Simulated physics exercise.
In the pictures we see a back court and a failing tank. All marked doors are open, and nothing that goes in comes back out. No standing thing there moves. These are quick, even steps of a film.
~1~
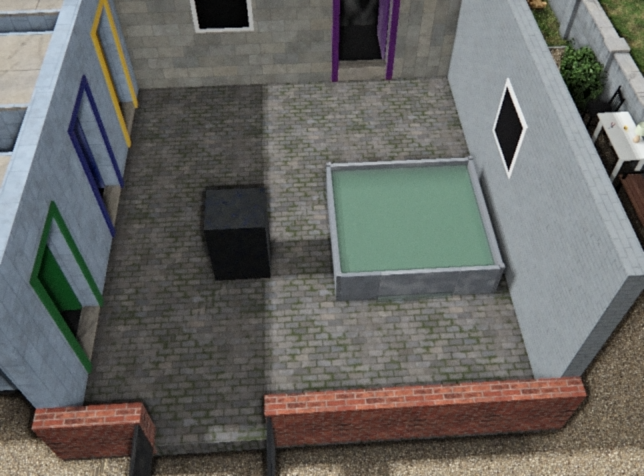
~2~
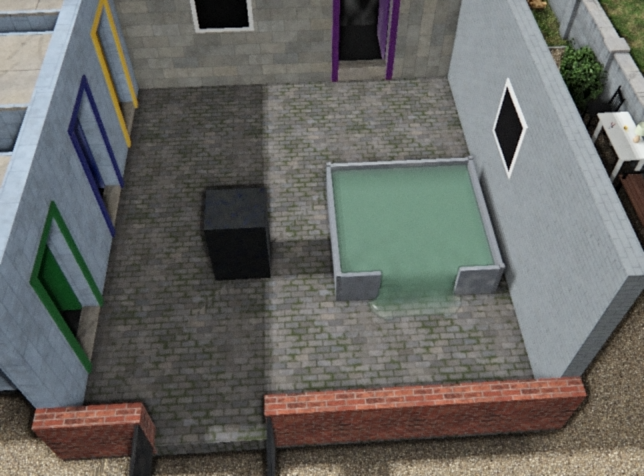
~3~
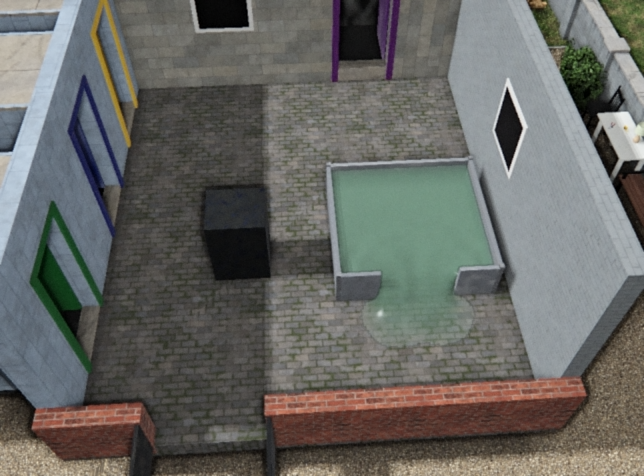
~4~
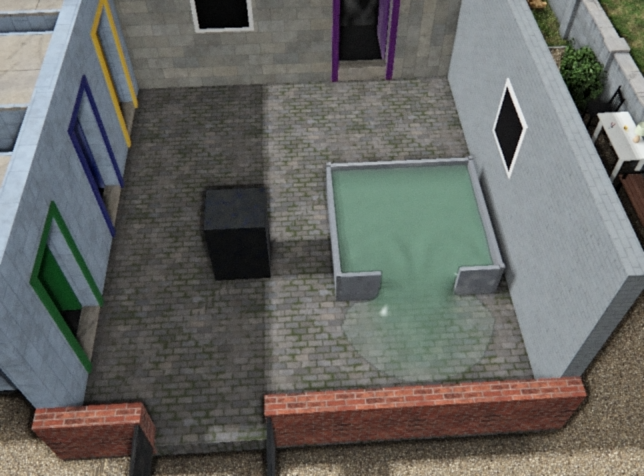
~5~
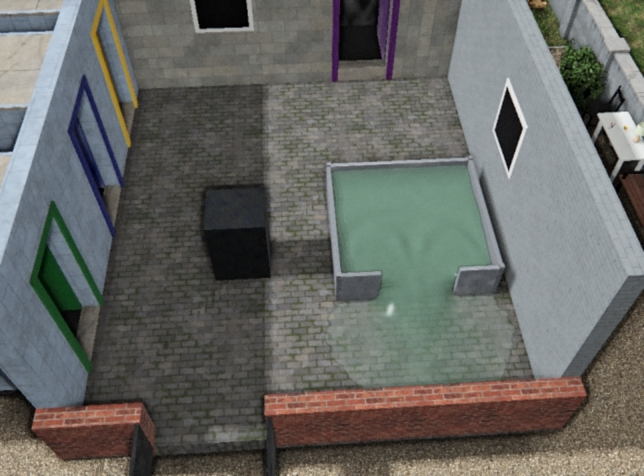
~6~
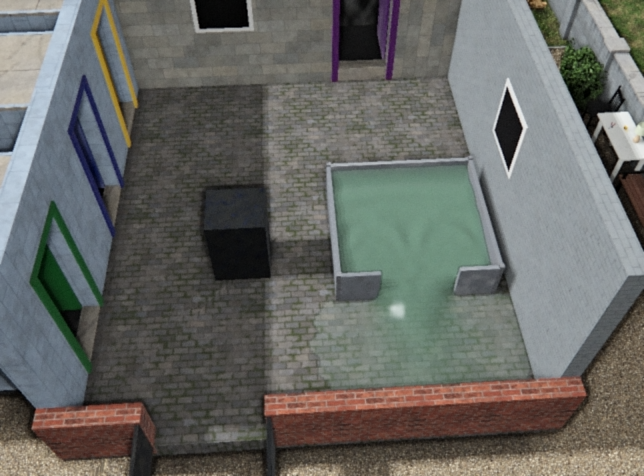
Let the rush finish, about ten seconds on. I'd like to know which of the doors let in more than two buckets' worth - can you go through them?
The yellow door holds up fine I think; the purple door holds up fine I think; the blue door holds up fine I think; the green door gets overrun I think.
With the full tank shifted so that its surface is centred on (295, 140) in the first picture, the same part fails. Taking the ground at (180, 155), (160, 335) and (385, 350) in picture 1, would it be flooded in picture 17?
Taking the three spots in turn, I'd say spared, then spared, then drenched.
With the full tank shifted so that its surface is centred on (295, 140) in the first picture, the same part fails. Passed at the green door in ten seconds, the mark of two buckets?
My answer is that the green door ends up beneath.
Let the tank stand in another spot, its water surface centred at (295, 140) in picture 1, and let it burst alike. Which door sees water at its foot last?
That would be the door marked purple.
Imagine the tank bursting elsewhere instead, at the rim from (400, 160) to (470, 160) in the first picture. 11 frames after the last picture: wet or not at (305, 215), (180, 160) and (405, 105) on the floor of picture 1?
Going in your order, I'd say still bare, then still bare, then drenched.
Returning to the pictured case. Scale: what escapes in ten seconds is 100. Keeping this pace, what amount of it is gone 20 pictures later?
Roughly 10 %.
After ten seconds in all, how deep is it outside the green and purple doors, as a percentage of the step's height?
Approx. 240 % followed by 10 %.
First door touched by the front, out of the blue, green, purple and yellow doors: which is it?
That would be the green one.
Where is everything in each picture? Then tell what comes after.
Still water in the open tank at (409, 216), in the first picture.
Water pours out at (417, 286) and has run to (375, 306), in the second picture.
The front is at (389, 340), out from the gap at (417, 287), in the third picture.
The front is at (398, 372), out from the gap at (417, 287), in the fourth picture.
The front is at a hidden place, out from the gap at (417, 287), in the fifth picture.
The front is at a hidden place, out from the gap at (417, 287), in the sixth picture.
A moment on, water covers 15 % of the floor; the yellow door not reached, the purple door not reached, the blue door not reached, the green door not reached.
Next, water covers 20 % of the floor; the yellow door not reached, the purple door not reached, the blue door not reached, the green door not reached.
Then, water covers 40 % of the floor; the yellow door not reached, the purple door not reached, the blue door not reached, the green door under two buckets in.
Later, water covers 60 % of the floor; the yellow door wet at the sill, nothing in, the purple door wet at the sill, nothing in, the blue door wet at the sill, nothing in, the green door far over two buckets in.
In the end, water covers 90 % of the floor; the yellow door wet at the sill, nothing in, the purple door wet at the sill, nothing in, the blue door wet at the sill, nothing in, the green door far over two buckets in.
